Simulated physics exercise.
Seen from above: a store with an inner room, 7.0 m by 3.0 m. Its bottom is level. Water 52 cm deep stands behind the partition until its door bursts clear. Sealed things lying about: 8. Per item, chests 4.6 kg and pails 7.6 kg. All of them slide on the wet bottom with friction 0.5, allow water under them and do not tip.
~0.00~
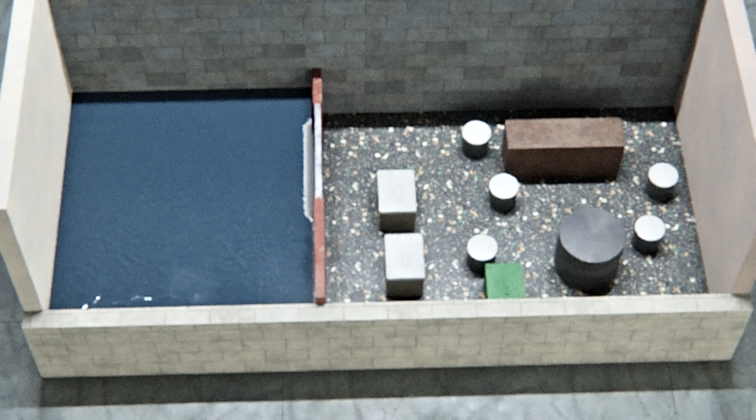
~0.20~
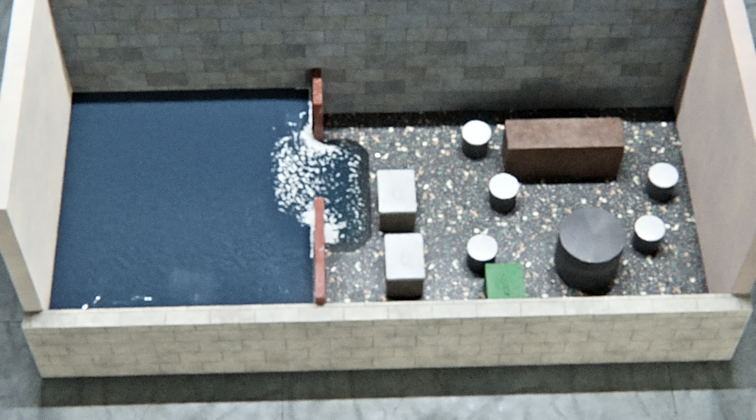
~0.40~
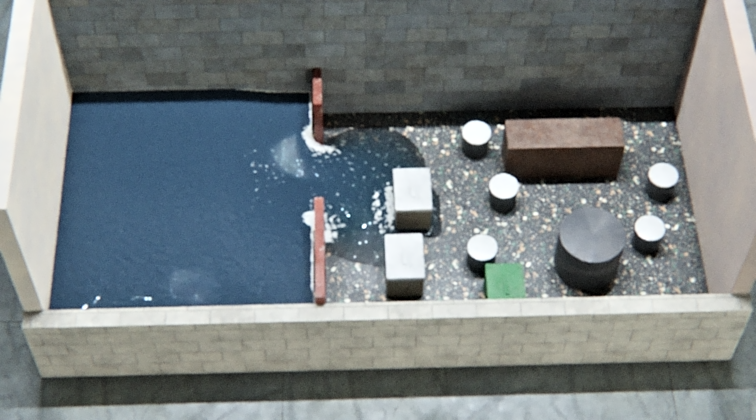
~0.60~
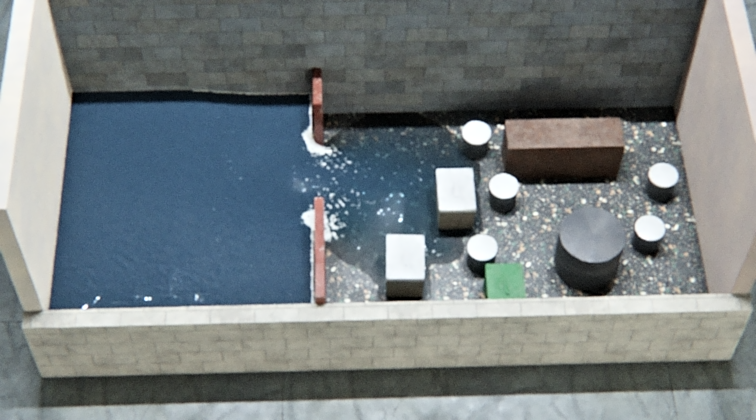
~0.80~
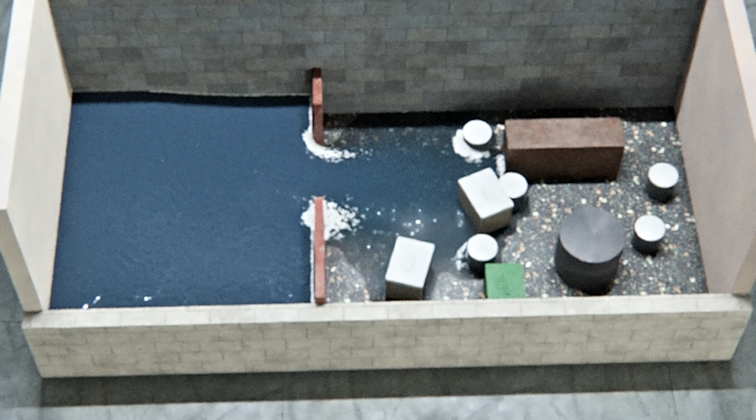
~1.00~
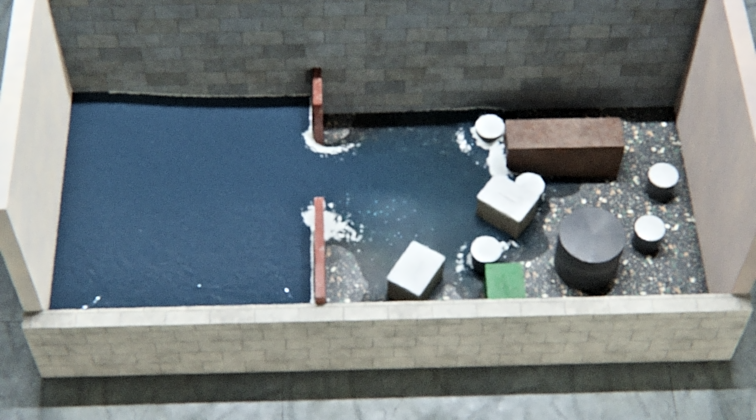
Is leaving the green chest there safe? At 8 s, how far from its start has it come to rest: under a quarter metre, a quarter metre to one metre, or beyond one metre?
Long way.
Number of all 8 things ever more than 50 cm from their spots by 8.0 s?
By my count, 8.
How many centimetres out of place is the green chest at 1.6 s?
Roughly 10 cm.
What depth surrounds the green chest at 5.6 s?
Roughly 11 cm deep.
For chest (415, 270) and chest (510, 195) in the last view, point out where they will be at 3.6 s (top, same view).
First one near (416, 295), second near (676, 207).
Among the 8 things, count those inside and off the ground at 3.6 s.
At that point I count 7.
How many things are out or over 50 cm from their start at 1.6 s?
At that moment it comes to 5.
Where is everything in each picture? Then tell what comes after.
The green chest at (506, 286), on the bottom; 8.2 m2 under water; 0 of 8 have shifted, in the first frame.
The green chest at (506, 286) rests on the ground; water covers 9.0 m2; 0 of 8 have shifted, in the second frame.
The green chest at (506, 286) rests on the ground; 10.0 m2 under water; 1 of 8 have shifted, in the third frame.
The green chest at (506, 286) rests on the ground; water covers 11.2 m2; 1 of 8 have shifted, in the fourth frame.
The green chest at (506, 286) rests on the ground; water covers 12.3 m2; 3 of 8 have shifted, in the fifth frame.
The green chest at (506, 286), on the bottom; 13.2 m2 under water; 4 of 8 have shifted, in the sixth frame.
After 1.6 s the green chest is near (518, 286), 0.1 m from its start, aground; 1 afloat.
After 3.6 s the green chest is near (515, 286), 0.1 m from its start, afloat; 7 afloat.
After 5.6 s the green chest is near (365, 282), 1.5 m from its start, afloat; 8 afloat.
After 8.0 s the green chest is near (453, 133), 1.9 m from its start, afloat; 8 afloat.
